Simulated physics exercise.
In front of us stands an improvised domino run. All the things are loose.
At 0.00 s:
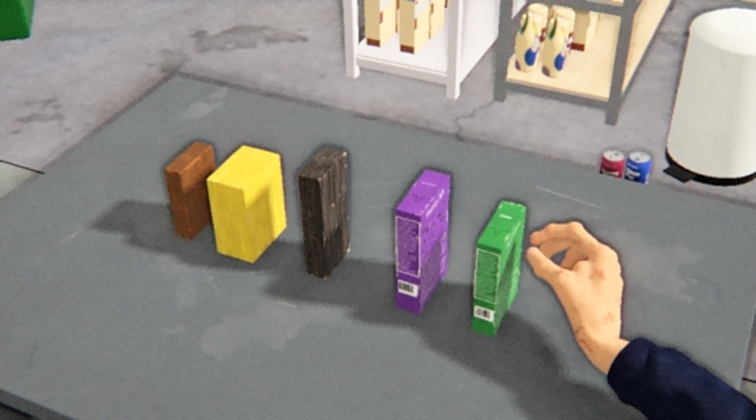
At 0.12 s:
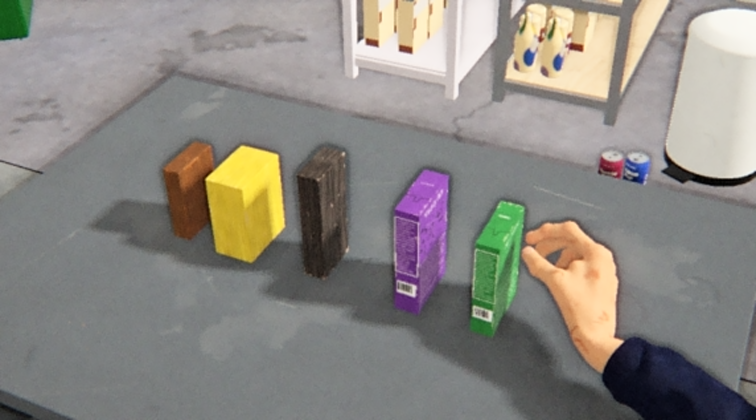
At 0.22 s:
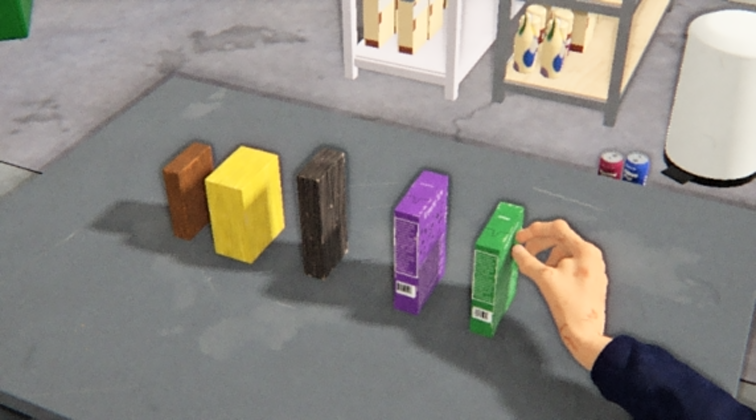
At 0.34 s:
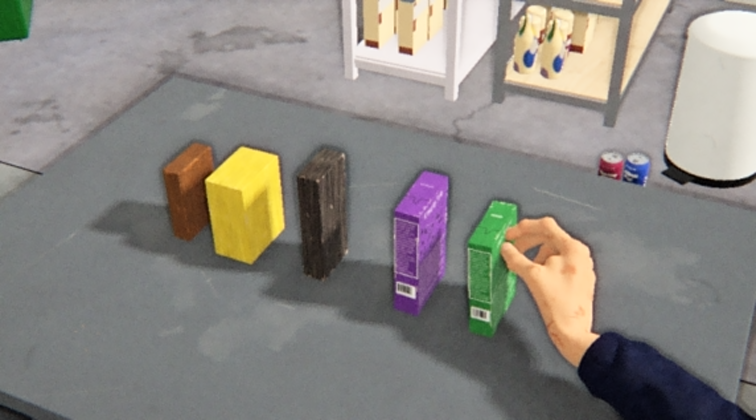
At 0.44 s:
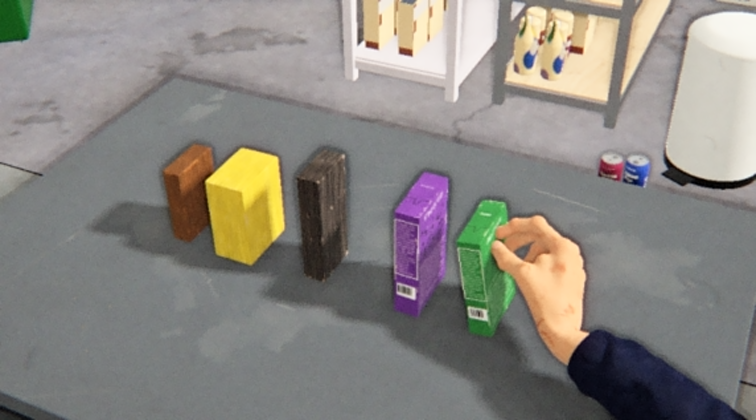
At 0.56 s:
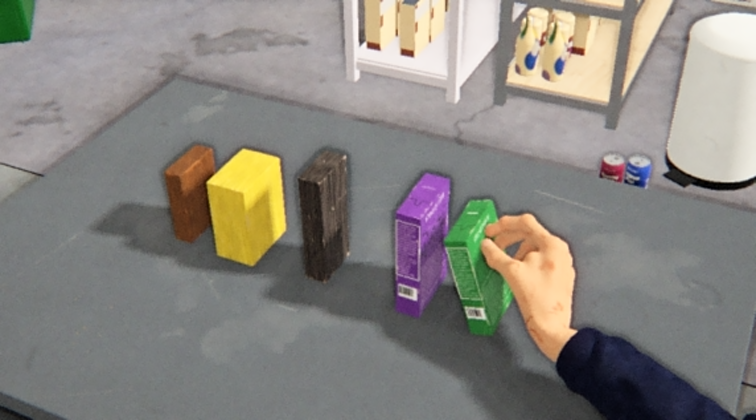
A hand reaching to a green packet and tilting it leftward toward a purple packet, beside black, yellow and brown blocks standing still.
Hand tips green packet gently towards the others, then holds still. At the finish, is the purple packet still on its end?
No.
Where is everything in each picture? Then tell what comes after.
The first frame shows purple packet (423, 243); yellow block (248, 204).
The second frame shows yellow block (247, 204); black block (324, 215).
The third frame shows yellow block (246, 205); black block (324, 216).
The fourth frame shows green packet 4° over; yellow block (246, 206); black block (324, 216).
The fifth frame shows green packet 10° over; yellow block (247, 207); black block (324, 217).
The sixth frame shows green packet 17° over; purple packet (422, 246); yellow block (248, 208).
After 0.76 s, green packet 34° over; purple packet turned 5° from how it was put near (417, 244).
After 0.96 s, green packet 50° over; purple packet turned 26° from how it was put near (396, 239).
After 1.06 s, green packet 61° over; purple packet turned 46° from how it was put near (378, 241); black block turned 6° from how it was put.
After 1.16 s, green packet 67° over; purple packet turned 60° from how it was put near (367, 246); black block turned 26° from how it was put.
In the end (1.7 s), toppled on the table, purple packet; left askew, black block; yellow block unmoved. At the end, from the last picture's camera, purple packet near (365, 248).
